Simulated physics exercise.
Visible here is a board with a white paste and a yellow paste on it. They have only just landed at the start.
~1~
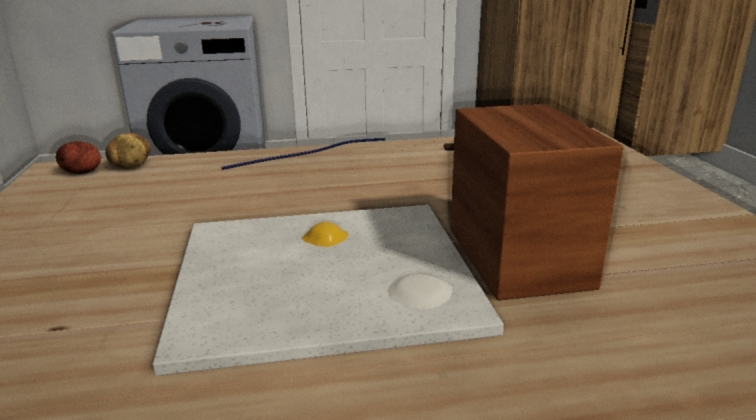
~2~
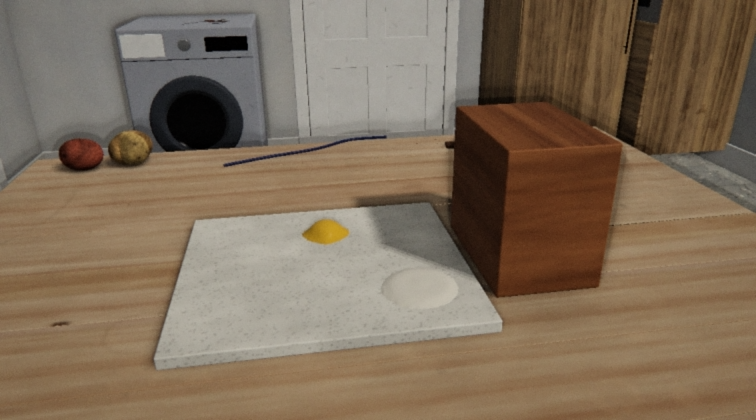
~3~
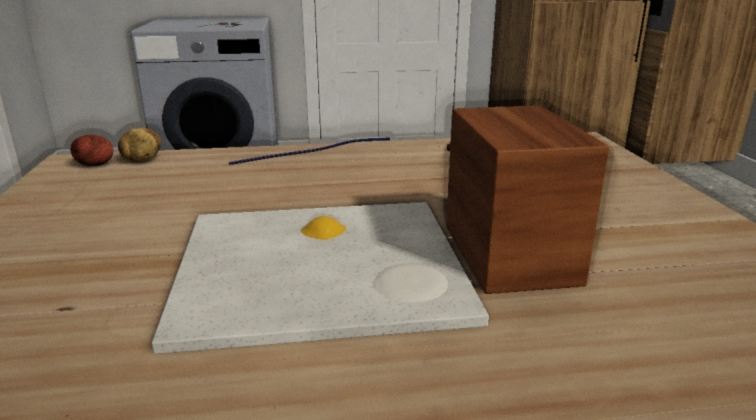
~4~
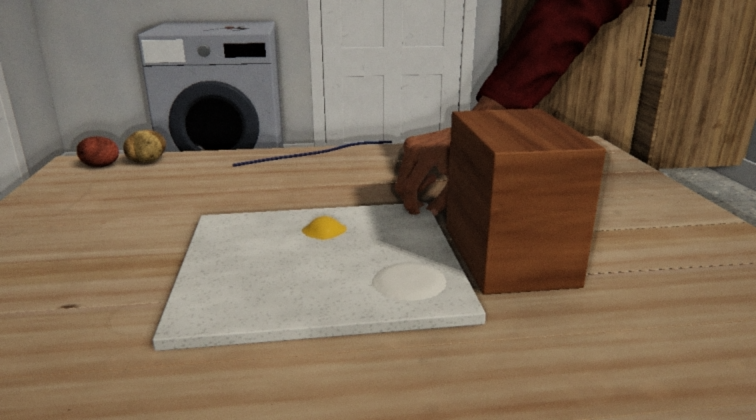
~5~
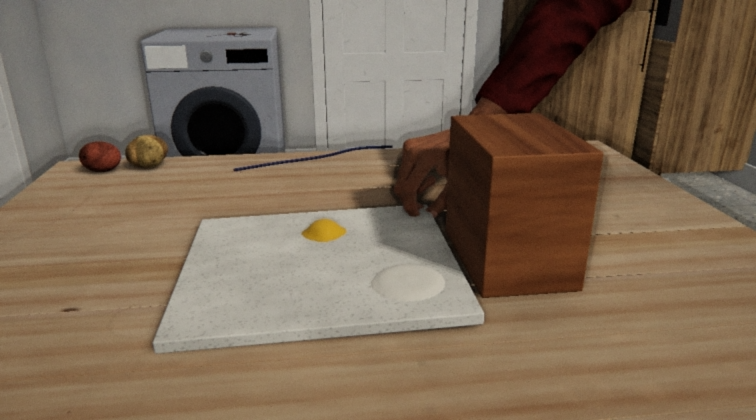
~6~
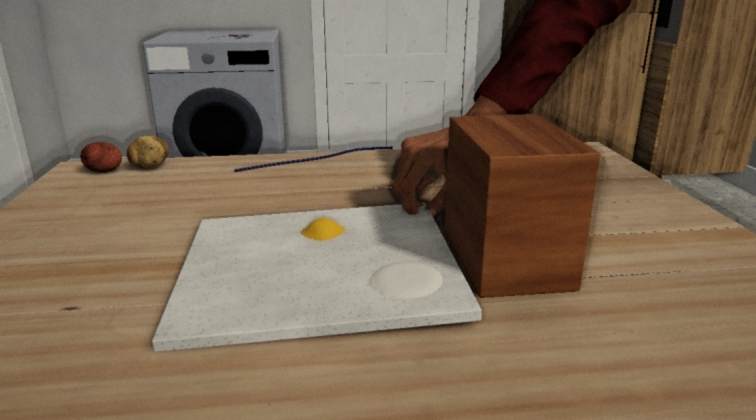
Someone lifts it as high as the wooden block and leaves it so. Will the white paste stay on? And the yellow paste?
At the end, the white paste is going to hang on the whole time; the yellow paste is going to hang on the whole time.
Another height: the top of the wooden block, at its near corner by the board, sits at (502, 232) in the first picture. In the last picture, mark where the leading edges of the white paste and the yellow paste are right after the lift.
The first one stops at (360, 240), and after it the second at (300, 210).
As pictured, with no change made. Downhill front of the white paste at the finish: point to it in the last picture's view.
Around (273, 222).
Next, slope about 34°; the white paste has crept a little; the yellow paste has not moved.
After that, the white paste has crept down a long way; the yellow paste has not moved.
Finally, slope about 34°; the white paste has crept down a long way; the yellow paste has not moved.
